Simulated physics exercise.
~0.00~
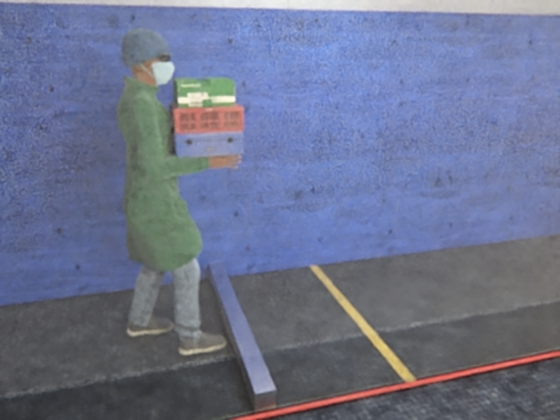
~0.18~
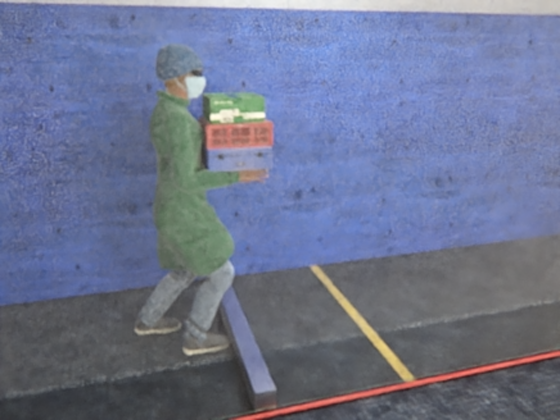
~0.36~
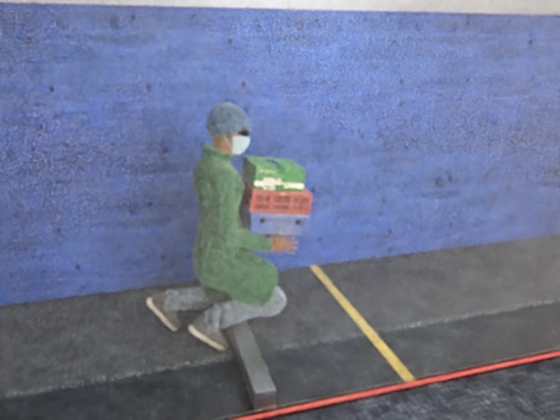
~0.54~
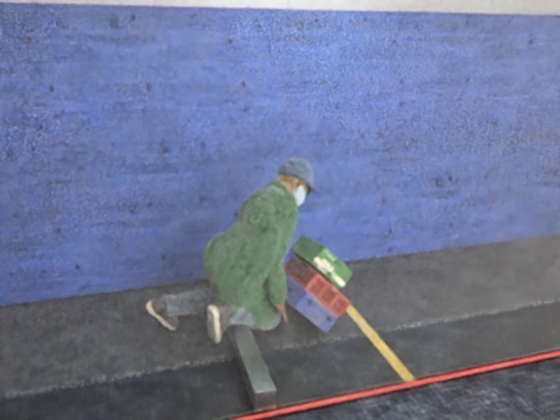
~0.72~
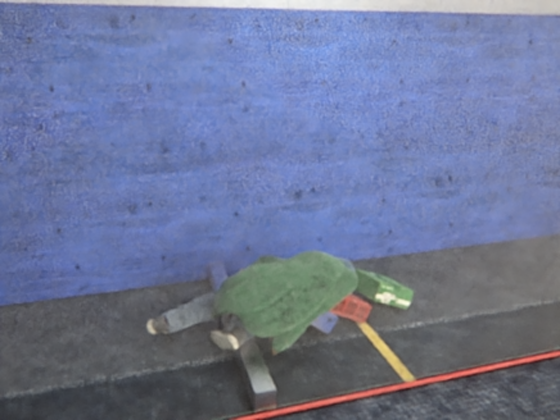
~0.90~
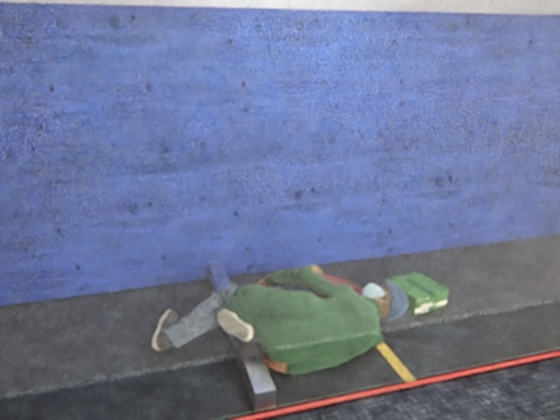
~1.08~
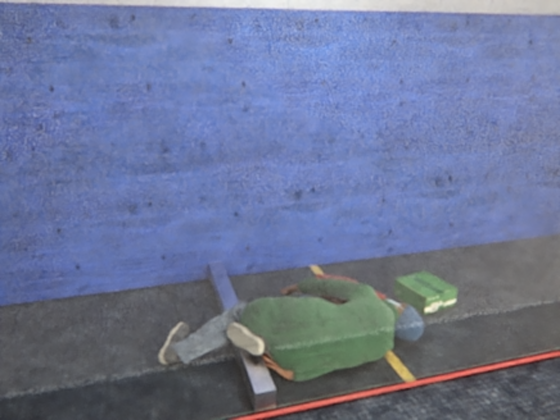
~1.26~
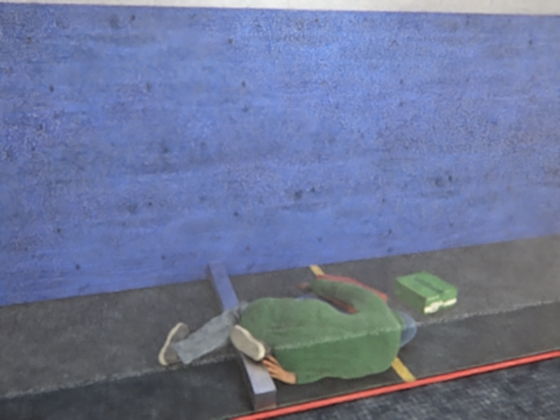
A masked porter in a green coat, carrying a green parcel, red crate and blue toolbox, moves right, sinks to the knees at a low rail and topples forward with the load, ending sprawled over the rail with the green parcel beyond the yellow line.
